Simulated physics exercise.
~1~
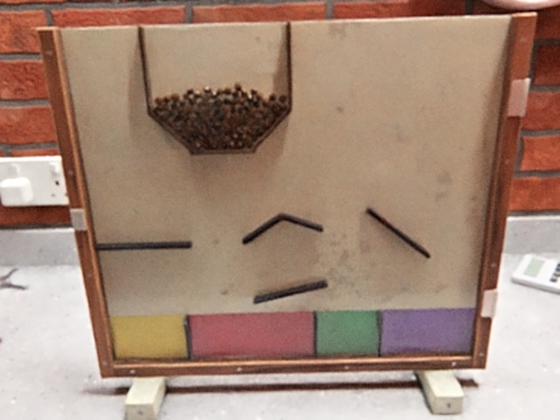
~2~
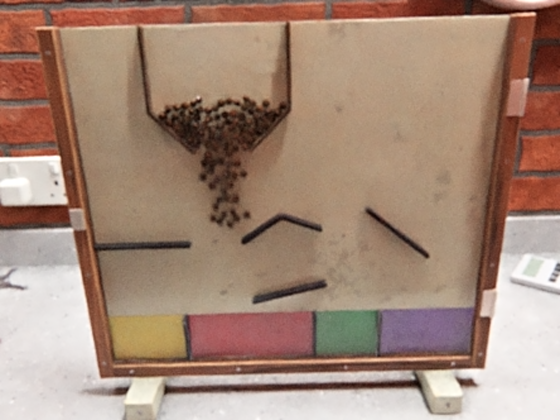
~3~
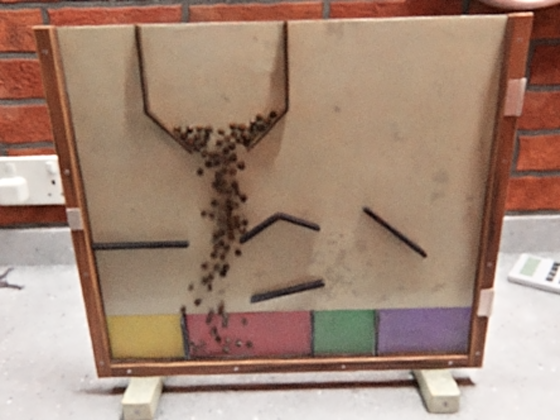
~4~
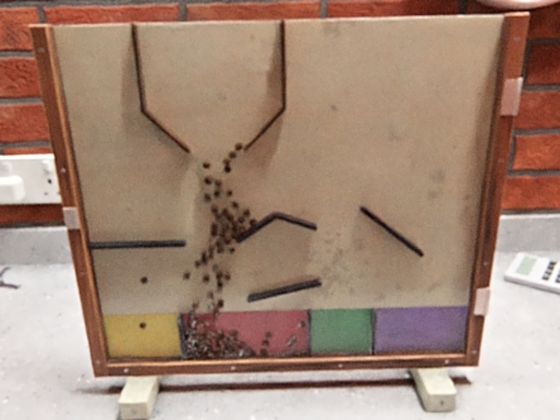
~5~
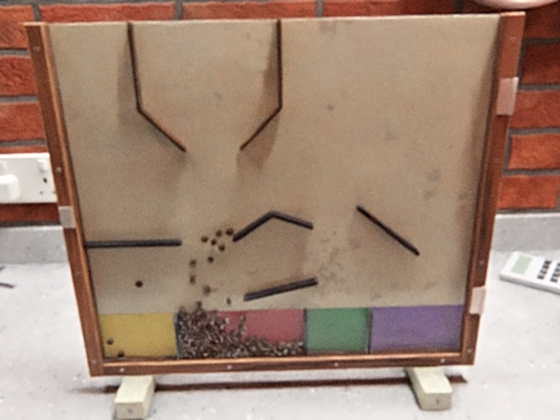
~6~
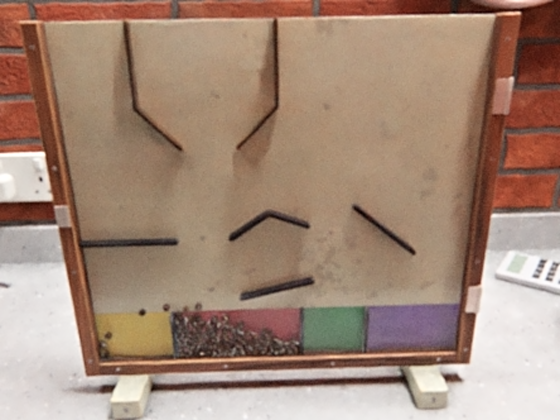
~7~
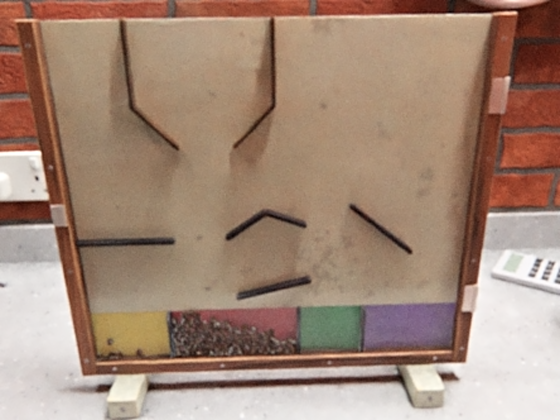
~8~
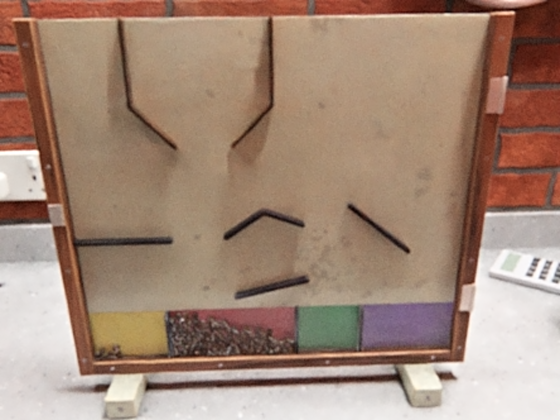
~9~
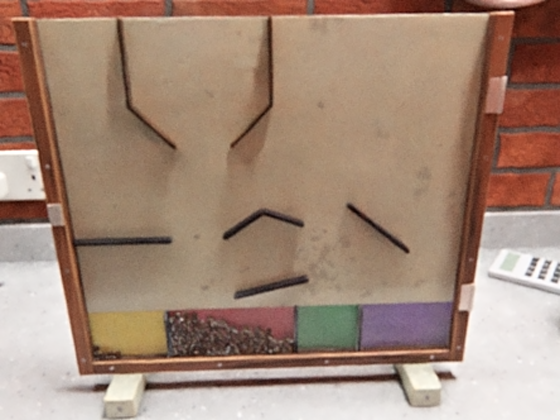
The clip opens on an upright wooden-framed case with a clear face, where dark beads fill a hopper above several fixed ledges and yellow, red, green and purple bins. The hopper's bottom opens and the beads pour down in a narrow stream. Most fall between the left ledge and the peaked one, landing in the red bin, while a few stray left toward yellow. The hopper empties, and the last beads drop past the ledges. At the end the beads lie still, nearly all heaped in red and deepest at its left, with a few in yellow and none in green or purple.
